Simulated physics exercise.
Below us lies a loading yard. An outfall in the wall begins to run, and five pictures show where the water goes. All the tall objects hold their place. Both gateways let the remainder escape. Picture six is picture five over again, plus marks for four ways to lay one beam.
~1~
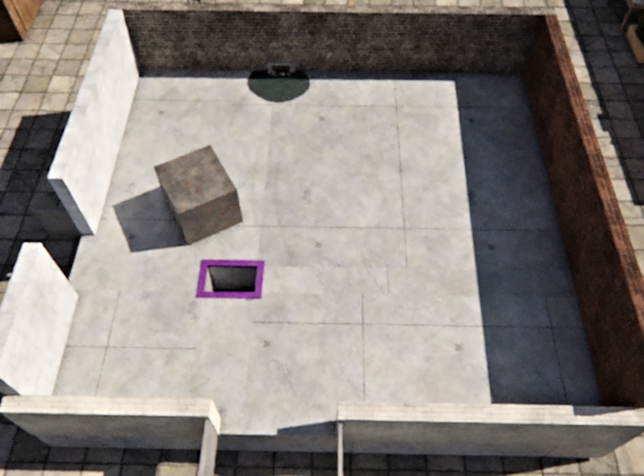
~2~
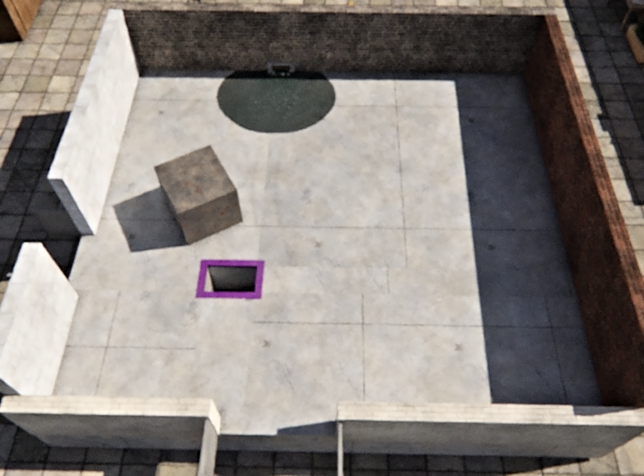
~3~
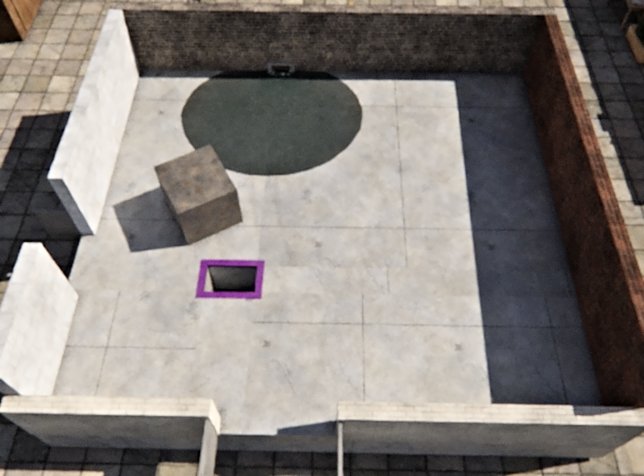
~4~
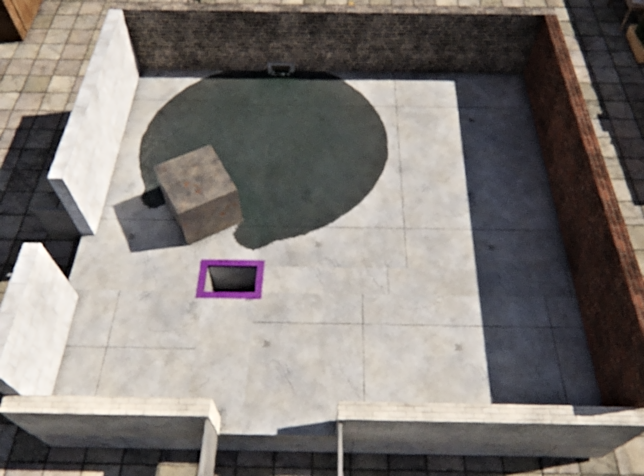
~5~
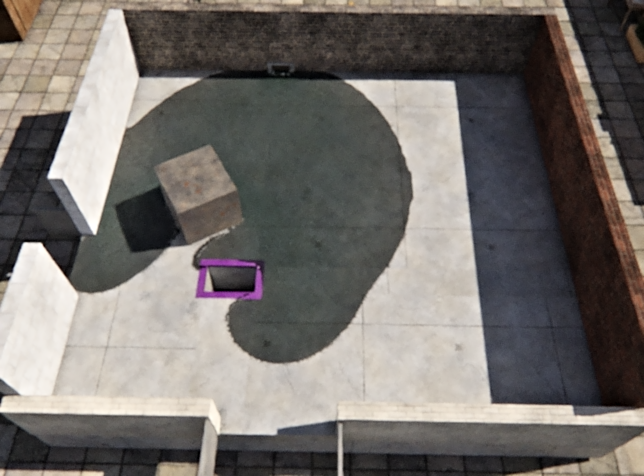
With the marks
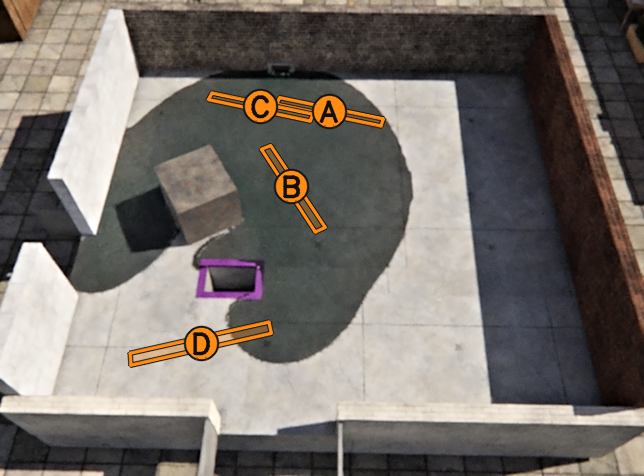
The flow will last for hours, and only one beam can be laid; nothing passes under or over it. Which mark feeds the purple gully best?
The answer is position D.
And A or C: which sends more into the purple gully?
Here it is position A.
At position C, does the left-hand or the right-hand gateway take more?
The right one.
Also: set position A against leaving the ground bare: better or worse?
Position A is worse.
On the marked copy, A from (278, 100) to (382, 122); B from (266, 147) to (320, 229); C from (210, 96) to (311, 117); D from (130, 359) to (270, 327).
If A is chosen, about 10 % of the stream goes into the purple gully, about 80 % out by the gates.
If B is chosen, about 8 % of the stream goes into the purple gully, about 83 % out by the gates.
If C is chosen, about 6 % of the stream goes into the purple gully, about 83 % out by the gates.
If D is chosen, about 19 % of the stream goes into the purple gully, about 73 % out by the gates.
